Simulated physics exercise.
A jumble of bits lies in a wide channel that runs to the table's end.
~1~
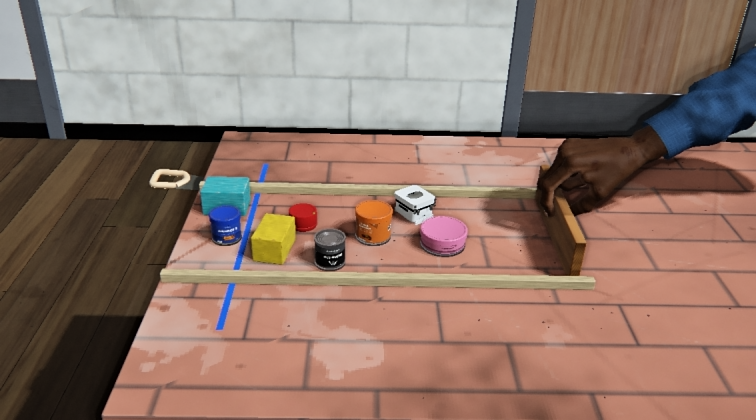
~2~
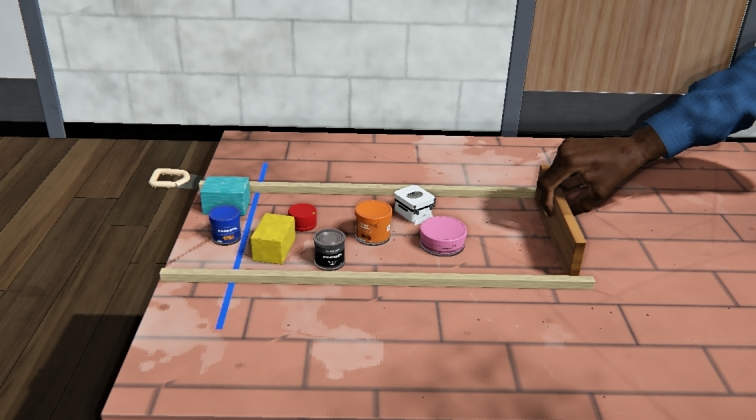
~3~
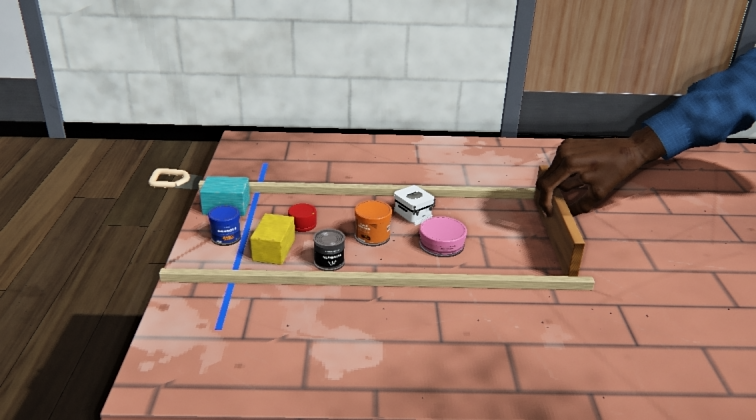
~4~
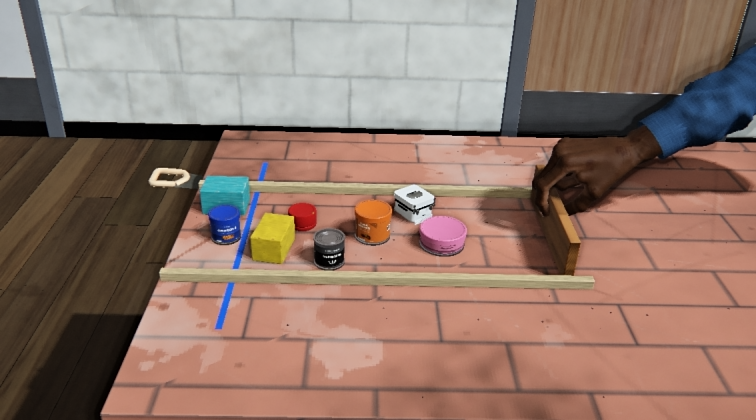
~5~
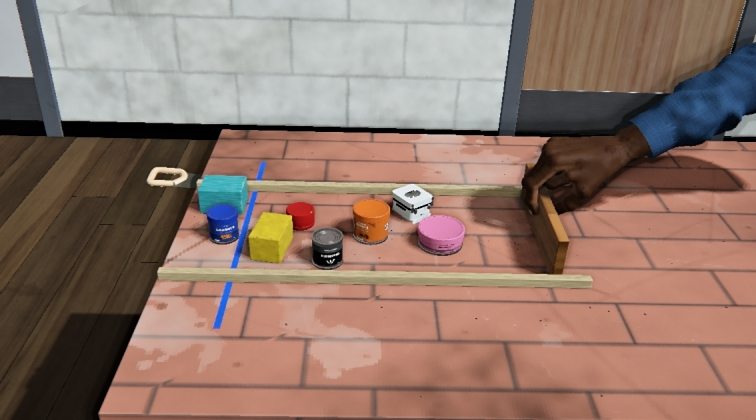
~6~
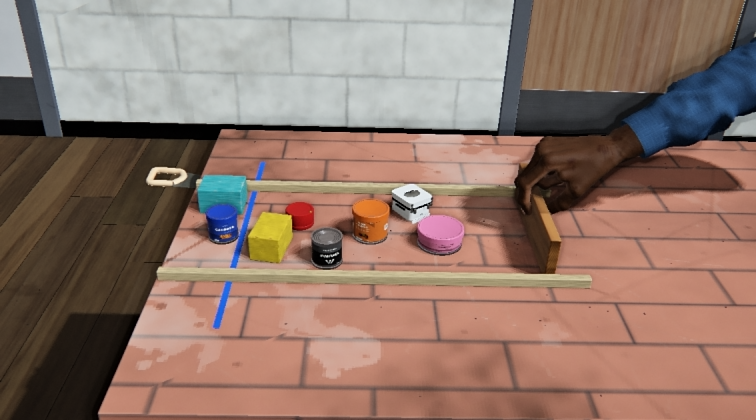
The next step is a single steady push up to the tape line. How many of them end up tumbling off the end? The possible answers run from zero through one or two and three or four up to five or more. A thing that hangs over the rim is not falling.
Final tally: One or two.
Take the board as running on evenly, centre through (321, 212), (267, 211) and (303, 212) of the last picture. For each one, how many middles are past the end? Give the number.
First 0, then 0, then 0.
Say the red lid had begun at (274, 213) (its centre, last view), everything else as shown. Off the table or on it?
That one is safe.
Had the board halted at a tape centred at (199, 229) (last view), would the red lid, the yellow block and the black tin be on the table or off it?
The red lid slips off, the yellow block slips off and the black tin keeps its place.
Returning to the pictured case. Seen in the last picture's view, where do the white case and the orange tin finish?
Close to (238, 192); the other close to (229, 206).
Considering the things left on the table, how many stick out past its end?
My count gives 2.
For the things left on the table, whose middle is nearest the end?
Blue pot.
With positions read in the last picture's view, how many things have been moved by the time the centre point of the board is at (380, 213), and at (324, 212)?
In order, the tallies are 4 and 6.
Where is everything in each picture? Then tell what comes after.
Turquoise block (226, 196); blue pot (226, 226); yellow block (274, 239); board (558, 219); tape (247, 232), in the first frame.
Blue pot (225, 225); orange tin (373, 223), in the second frame.
Yellow block (273, 238); white case (414, 205), in the third frame.
Turquoise block (226, 195); pink pot (443, 236), in the fourth frame.
Blue pot (223, 224); red lid (300, 216), in the fifth frame.
Turquoise block (223, 194); blue pot (223, 224); yellow block (271, 237); board (536, 217); tape (244, 230), in the sixth frame.
Soon after, none off yet; turquoise block at rest near (223, 194); blue pot at rest near (223, 224); yellow block at rest near (271, 237).
Then, none off yet; turquoise block at rest near (223, 194); blue pot at rest near (223, 224); yellow block at rest near (267, 237).
At rest, the number that fall off is one or two; fallen, turquoise block.
